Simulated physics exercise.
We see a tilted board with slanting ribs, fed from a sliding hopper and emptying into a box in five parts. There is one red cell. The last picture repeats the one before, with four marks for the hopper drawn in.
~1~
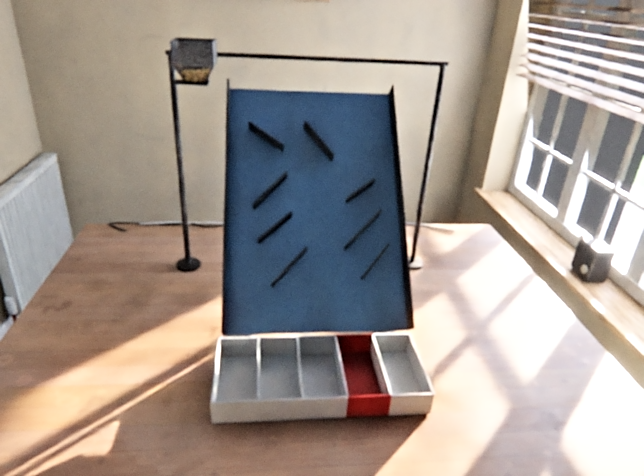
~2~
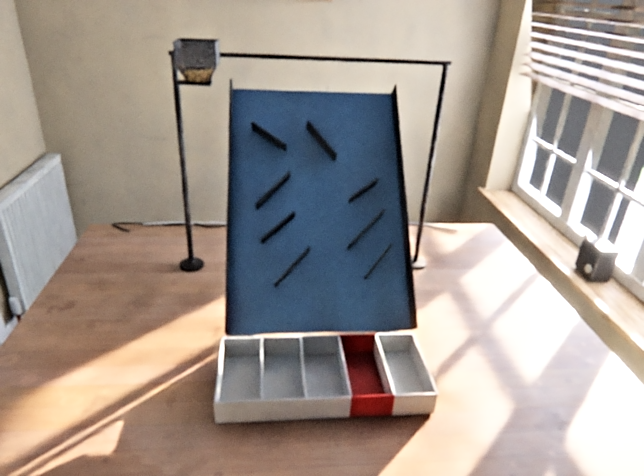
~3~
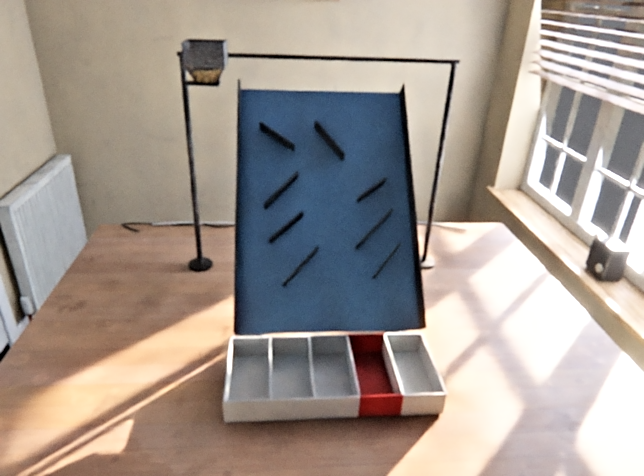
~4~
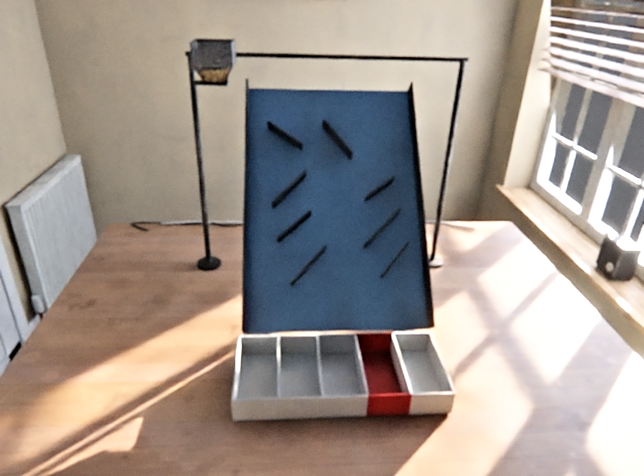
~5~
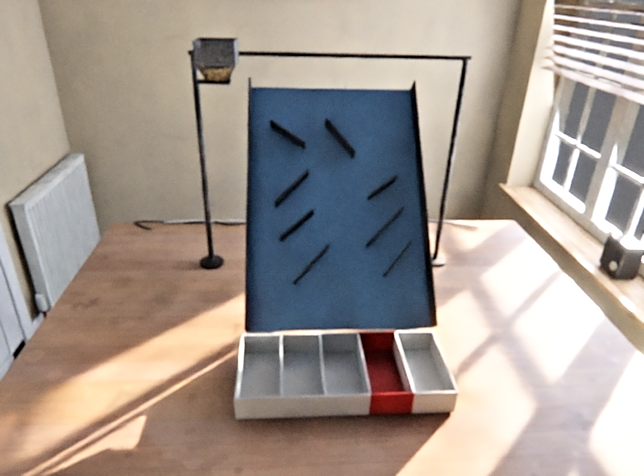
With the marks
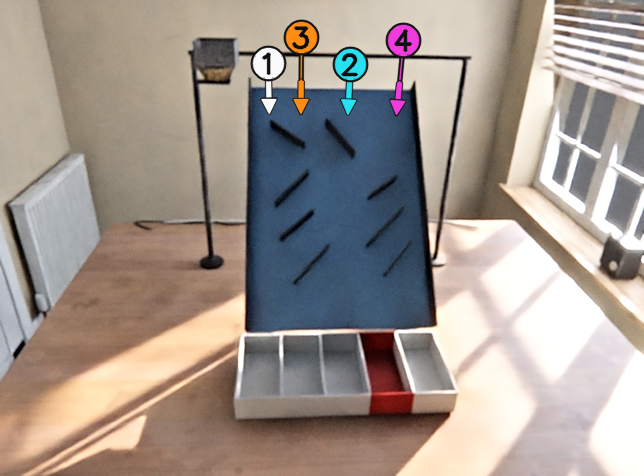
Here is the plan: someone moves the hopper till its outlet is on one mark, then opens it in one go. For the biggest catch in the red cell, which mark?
Take 3.
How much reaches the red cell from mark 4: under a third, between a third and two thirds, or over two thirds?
Mark 4 gives under a third.
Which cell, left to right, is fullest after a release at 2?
The third from the left.
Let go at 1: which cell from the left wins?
It is the first one.
On the marked copy, mark 1 meets the board at (269, 108); mark 2 meets the board at (348, 109); mark 3 meets the board at (300, 108); mark 4 meets the board at (396, 109).
For mark 1, close to a quarter in the red cell, close to two thirds in other cells, a small share outside the box.
For mark 2, none at all in the red cell, all but a few in other cells, a small share outside the box.
For mark 3, close to a third in the red cell, close to half in other cells.
For mark 4, none at all in the red cell, all but a few in other cells, a small share outside the box.
